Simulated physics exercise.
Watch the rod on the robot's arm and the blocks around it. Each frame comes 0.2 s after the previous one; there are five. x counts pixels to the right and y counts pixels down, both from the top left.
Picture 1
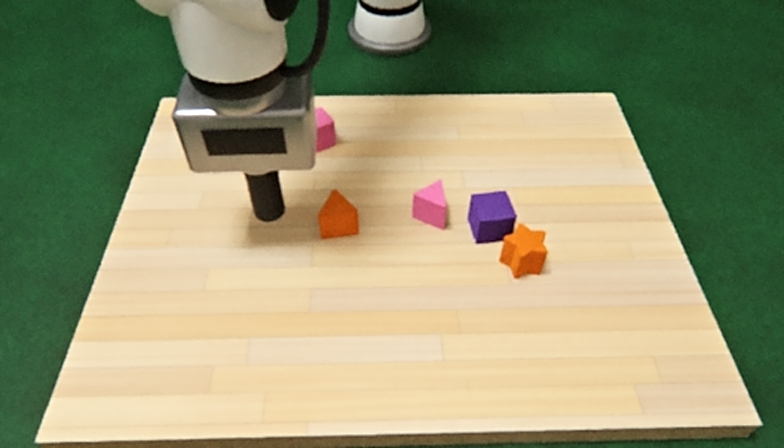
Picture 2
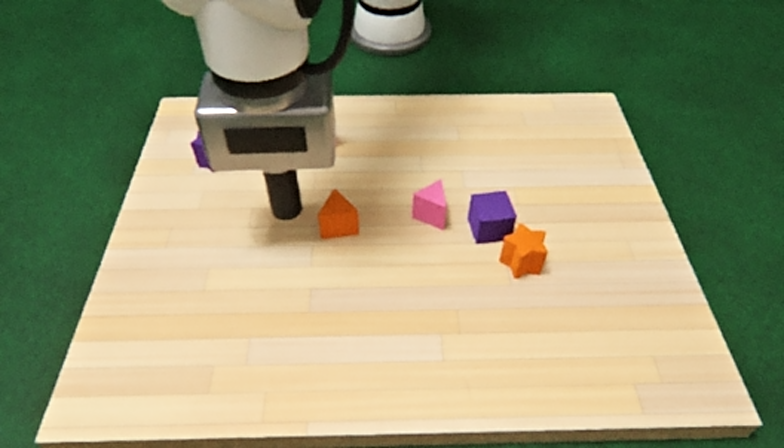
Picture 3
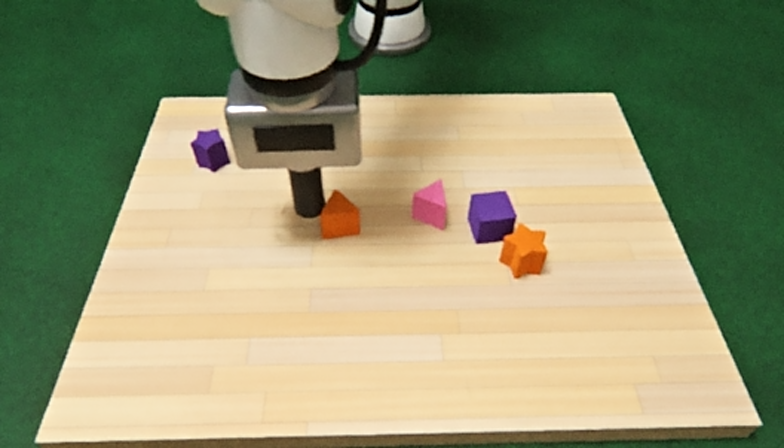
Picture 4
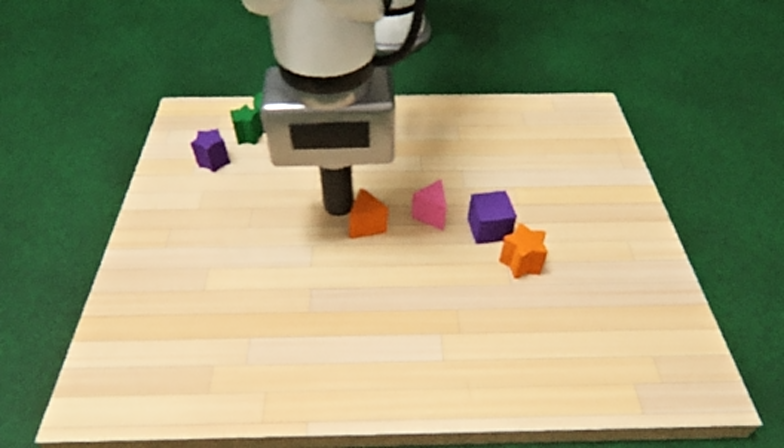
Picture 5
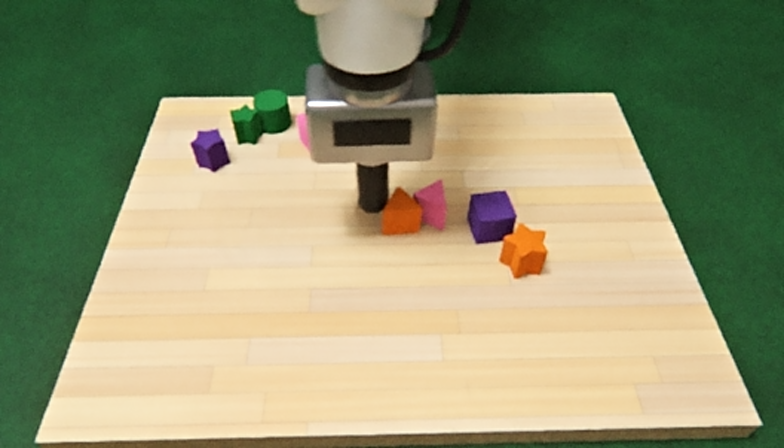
Robot arm's rod moving right across a wooden board, pushing an orange triangle block up beside a pink triangle block.
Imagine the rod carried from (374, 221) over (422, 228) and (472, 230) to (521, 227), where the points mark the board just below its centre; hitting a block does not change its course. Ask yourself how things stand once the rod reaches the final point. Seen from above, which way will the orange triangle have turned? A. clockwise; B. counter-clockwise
B - counter-clockwise.
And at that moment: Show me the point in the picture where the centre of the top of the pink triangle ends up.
I think it will end close to (454, 185).
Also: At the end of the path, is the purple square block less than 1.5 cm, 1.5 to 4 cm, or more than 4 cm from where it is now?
The block shifts more than 4 cm.
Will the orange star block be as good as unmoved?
The answer is yes.
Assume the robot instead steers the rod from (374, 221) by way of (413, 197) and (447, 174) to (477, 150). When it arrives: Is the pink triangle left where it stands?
No, I don't think so.
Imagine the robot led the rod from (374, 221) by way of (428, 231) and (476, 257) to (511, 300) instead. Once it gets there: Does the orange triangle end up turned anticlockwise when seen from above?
It seems so.
On the path given first. One third of the way, rod (424, 210); orange triangle (453, 206), turned 30° anticlockwise; pink triangle (449, 186).
Two thirds of the way, rod (475, 212); orange triangle (501, 199), turned 55° anticlockwise; pink triangle (454, 185), turned 30° anticlockwise; purple square block (534, 203), turned 35° clockwise.
At the end, rod (526, 210); orange triangle (538, 186), turned 65° anticlockwise; pink triangle (454, 185), turned 30° anticlockwise; purple square block (566, 206), turned 40° clockwise; orange star block unmoved.
